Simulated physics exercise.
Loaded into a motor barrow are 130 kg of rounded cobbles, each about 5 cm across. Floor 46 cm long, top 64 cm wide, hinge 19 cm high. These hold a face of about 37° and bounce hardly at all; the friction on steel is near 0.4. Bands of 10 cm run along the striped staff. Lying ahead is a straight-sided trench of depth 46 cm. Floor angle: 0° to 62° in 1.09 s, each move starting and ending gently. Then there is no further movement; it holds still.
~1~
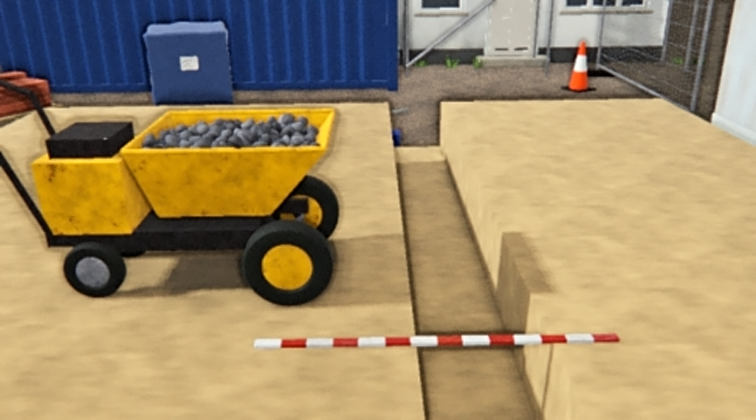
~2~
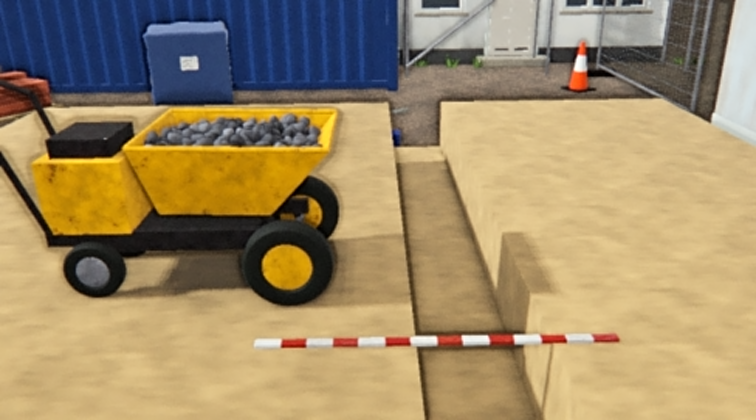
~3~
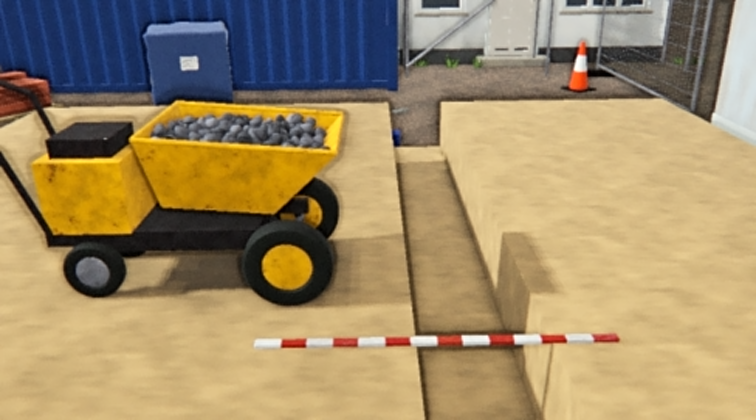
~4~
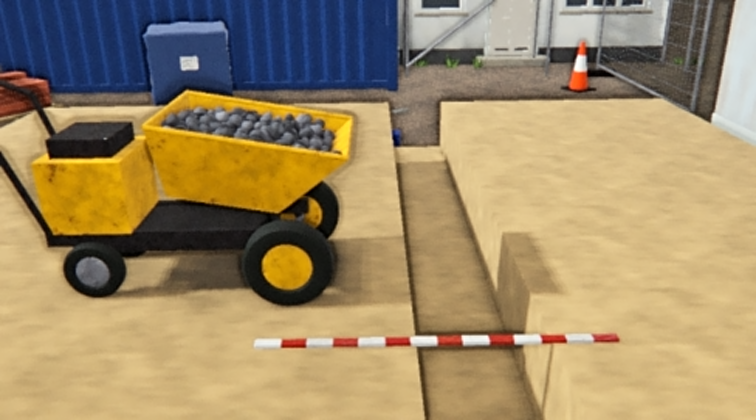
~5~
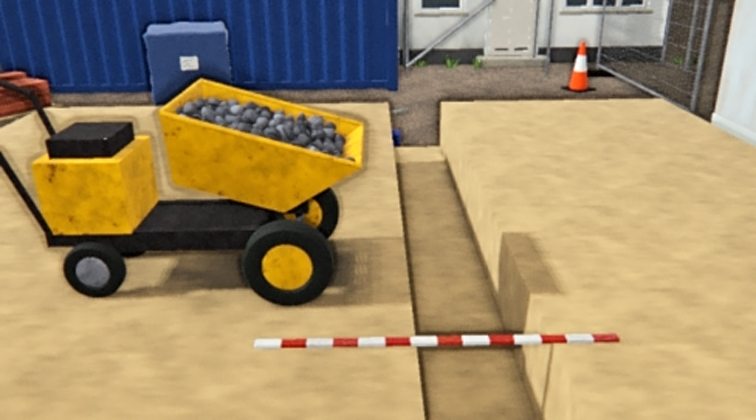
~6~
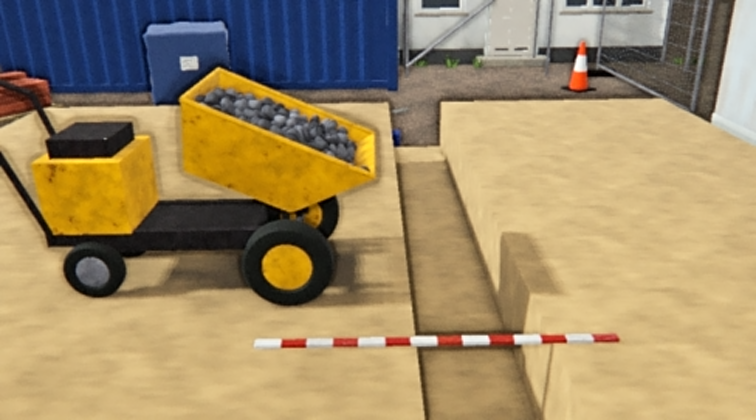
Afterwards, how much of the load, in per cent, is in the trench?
About 99 per cent.
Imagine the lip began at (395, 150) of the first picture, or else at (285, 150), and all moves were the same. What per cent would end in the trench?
From the first spot near 75, from the second near 85 per cent.
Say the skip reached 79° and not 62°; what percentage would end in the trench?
Roughly 100%.
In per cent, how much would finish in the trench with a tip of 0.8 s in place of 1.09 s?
Something close to 95 per cent.
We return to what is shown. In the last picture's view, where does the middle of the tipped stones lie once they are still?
Around (462, 340).
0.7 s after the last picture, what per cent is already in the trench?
About 20 per cent by then.
Then, 0.4 s after the last picture the floor is at 52°, 100 % in the skip; the foremost stones are at (399, 199).
Then, 0.7 s after the last picture the floor is at 62°, 79 % in the skip, 21 % in the trench; the foremost stones are at (484, 284).
Then, 1.1 s after the last picture the floor is at 62°, 45 % in the skip, 55 % in the trench; the foremost stones are at (509, 332).
Then, 3.0 s after the last picture the floor is at 62°, 1 % in the skip, 99 % in the trench; the foremost stones are at (510, 342).
